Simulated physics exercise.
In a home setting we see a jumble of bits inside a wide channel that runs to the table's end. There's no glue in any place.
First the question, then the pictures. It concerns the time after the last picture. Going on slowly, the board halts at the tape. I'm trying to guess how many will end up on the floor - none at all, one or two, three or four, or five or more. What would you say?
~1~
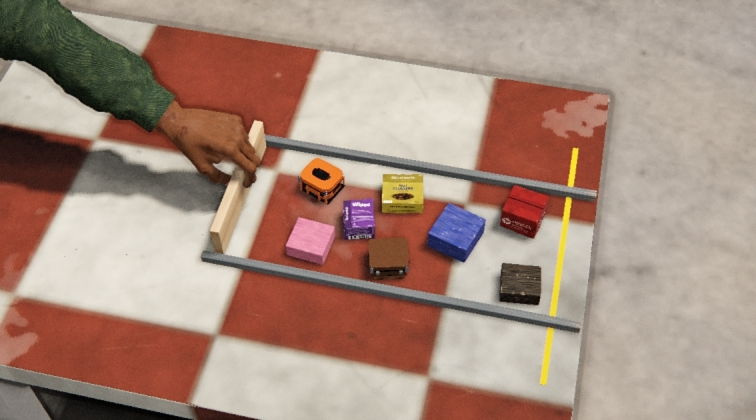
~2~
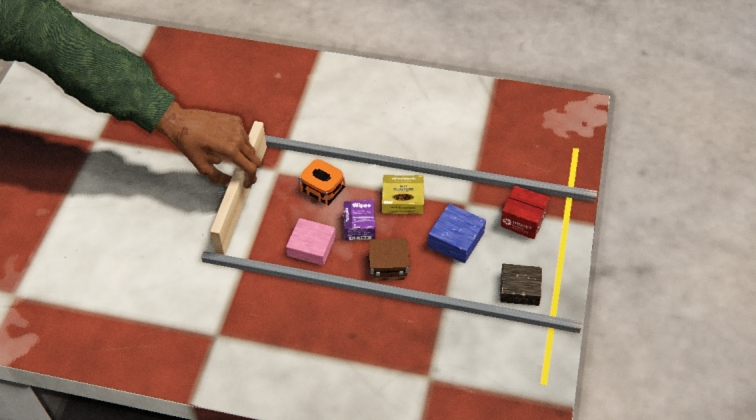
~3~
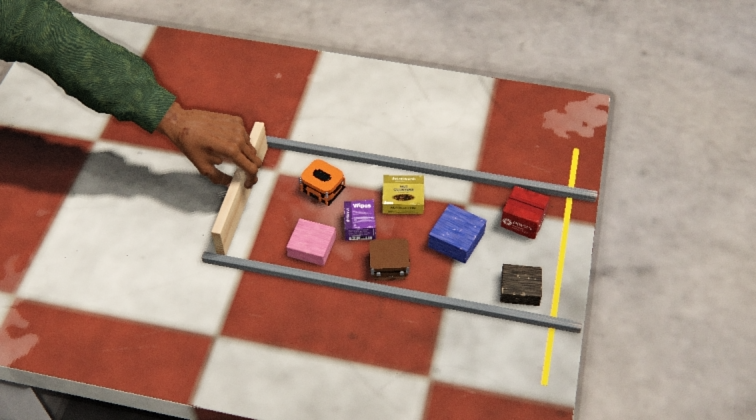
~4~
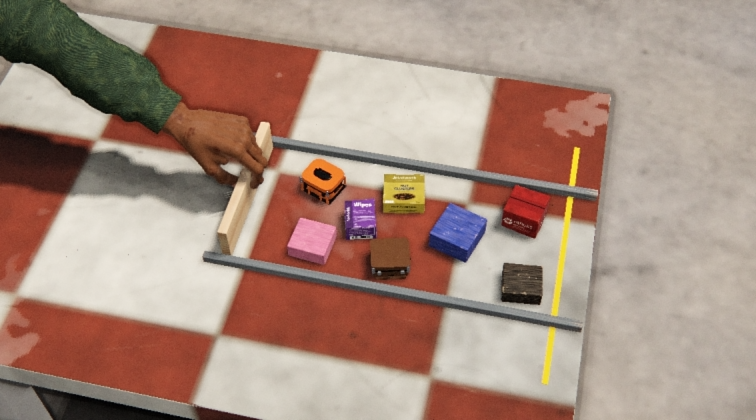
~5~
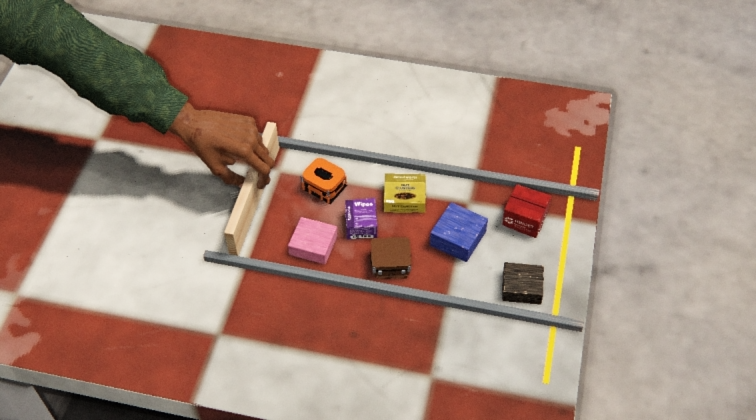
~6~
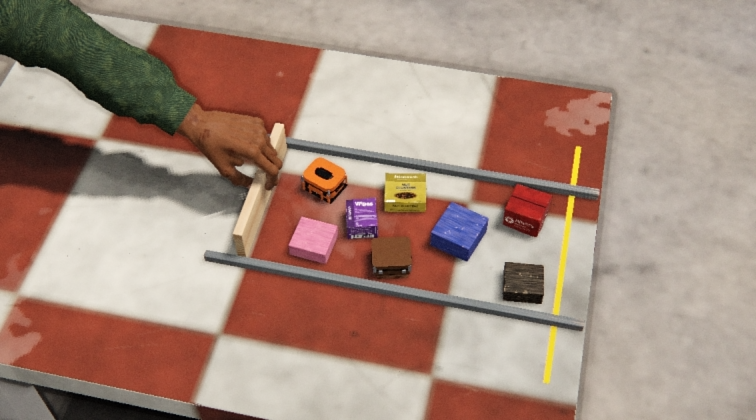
Lost: Five and up.
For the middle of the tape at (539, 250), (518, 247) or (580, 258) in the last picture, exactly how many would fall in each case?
5, 2, 8.
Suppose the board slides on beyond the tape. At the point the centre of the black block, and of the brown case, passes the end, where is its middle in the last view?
Near (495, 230) in the first case, near (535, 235) in the other.
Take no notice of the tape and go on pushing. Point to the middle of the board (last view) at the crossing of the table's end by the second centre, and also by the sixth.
First around (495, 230), then around (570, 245).
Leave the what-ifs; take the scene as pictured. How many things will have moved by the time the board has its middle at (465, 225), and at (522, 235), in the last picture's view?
That gives 8 for the first and 8 for the second.
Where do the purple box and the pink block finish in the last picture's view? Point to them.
Going in order: First (585, 245), then (580, 288).
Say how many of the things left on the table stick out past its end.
Overhanging ones - 3.
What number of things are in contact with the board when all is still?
Contact count: 3.
Soon after, none off yet; black block at rest near (523, 283); red box at rest near (527, 211); blue block at rest near (459, 232).
Then, none off yet; black block moved about its own width near (559, 290); red box moved about its own width near (573, 217); blue block moved about its own width near (527, 245).
At rest, the number that fall off is five or more; fallen, yellow box, brown case, blue block, red box and black block.
